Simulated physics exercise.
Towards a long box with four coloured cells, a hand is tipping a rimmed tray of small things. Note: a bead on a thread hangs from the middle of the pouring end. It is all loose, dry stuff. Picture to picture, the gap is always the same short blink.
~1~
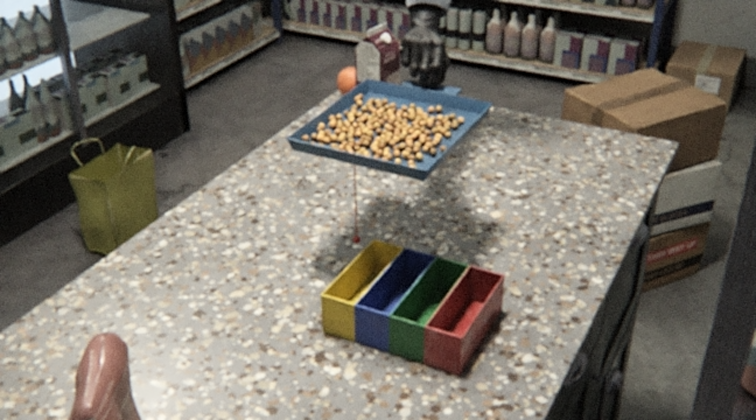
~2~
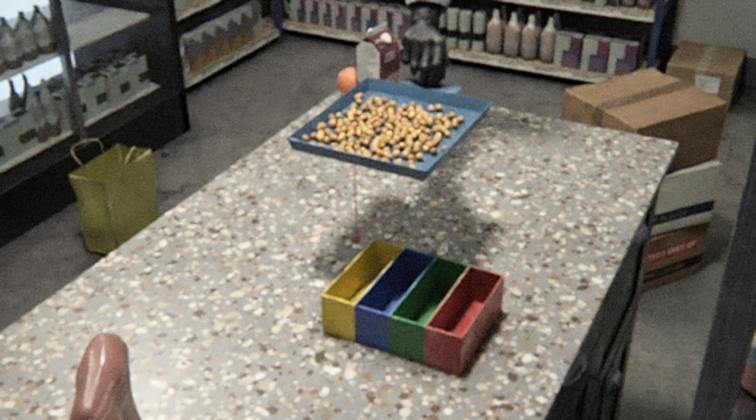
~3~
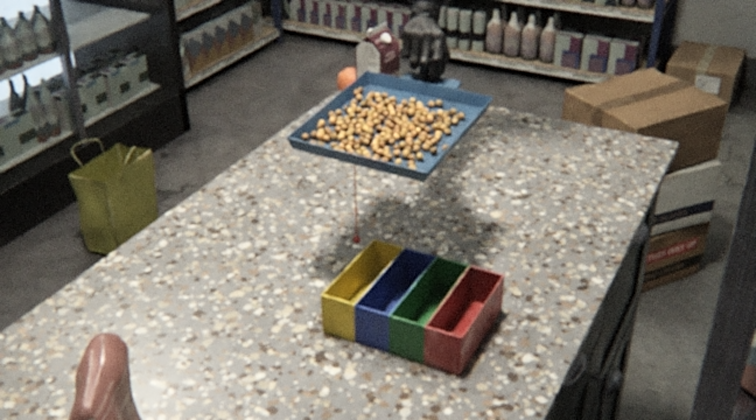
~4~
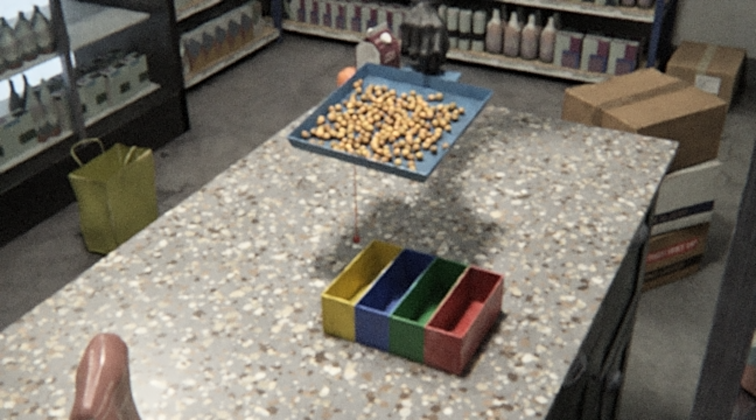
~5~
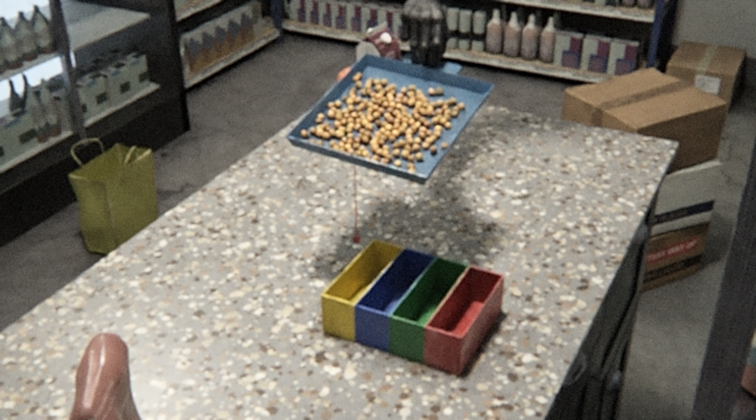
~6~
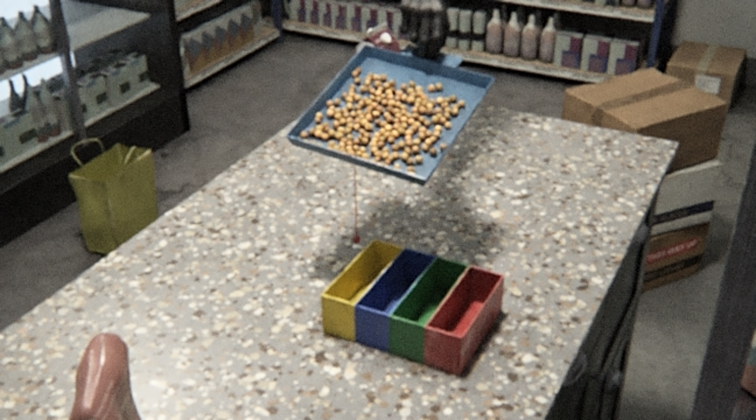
A dark hand gradually tilts a blue tray of small round beads above four coloured cells.
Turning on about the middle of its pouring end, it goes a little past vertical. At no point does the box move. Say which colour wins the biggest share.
Blue wins the biggest share.
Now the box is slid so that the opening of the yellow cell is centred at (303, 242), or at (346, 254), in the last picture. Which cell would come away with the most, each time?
Going by the two tries in order: The red one, then that green cell.
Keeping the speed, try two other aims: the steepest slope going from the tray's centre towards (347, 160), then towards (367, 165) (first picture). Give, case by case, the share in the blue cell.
Respectively 10 % and 30 %.
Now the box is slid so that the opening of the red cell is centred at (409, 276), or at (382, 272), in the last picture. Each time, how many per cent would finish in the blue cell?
About 10 and 0 per cent respectively.
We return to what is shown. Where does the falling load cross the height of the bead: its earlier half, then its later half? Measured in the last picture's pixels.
The opening part goes through (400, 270); what follows goes through (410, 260).
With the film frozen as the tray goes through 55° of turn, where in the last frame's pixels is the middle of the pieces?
Roughly at (385, 155).
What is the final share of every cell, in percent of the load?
Yellow 20 %, blue 40 %, green 30 %, red 0 %.
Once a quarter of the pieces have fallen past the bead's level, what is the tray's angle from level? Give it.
It has tipped about 70 degrees.
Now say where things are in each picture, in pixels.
Corners of the pouring end at (292, 137) and (424, 168), level; middle of the load at (385, 133), round wooden beads; bead on its thread at (357, 239); yellow cell at (338, 314); blue cell at (372, 325); green cell at (407, 336); red cell at (443, 347), in the first picture.
Corners of the pouring end at (292, 137) and (424, 168), level; middle of the load at (385, 133), in the second picture.
Corners of the pouring end at (292, 136) and (424, 169), tipped barely, lowest at the right corner; middle of the load at (385, 130), in the third picture.
Corners of the pouring end at (292, 136) and (424, 171), tipped a little, lowest at the right corner; middle of the load at (385, 127), in the fourth picture.
Corners of the pouring end at (291, 135) and (424, 173), tipped a little, lowest at the right corner; middle of the load at (385, 125), in the fifth picture.
Corners of the pouring end at (291, 134) and (424, 175), tipped a little, lowest at the right corner; middle of the load at (384, 125), nearly all on the move; yellow cell at (338, 314); blue cell at (372, 325); green cell at (407, 336); red cell at (443, 347), in the sixth picture.
Soon after the last picture, tray tipped steeply; nearly all on the tray; a stray few in the blue cell; a stray few in the green cell; a stray few in the yellow cell; a small part falling or outside the box.
A little later, tray tipped right over; a small part on the tray; about a third in the blue cell; about a quarter in the green cell; about a quarter in the yellow cell; a stray few in the red cell; about a quarter falling or outside the box.
Later still, tray tipped past a quarter turn; about half in the blue cell; about a quarter in the green cell; about a quarter in the yellow cell; a stray few in the red cell; a small part falling or outside the box.
By the end, tray tipped past a quarter turn; about half in the blue cell; about a quarter in the green cell; about a quarter in the yellow cell; a stray few in the red cell; a small part outside the box.
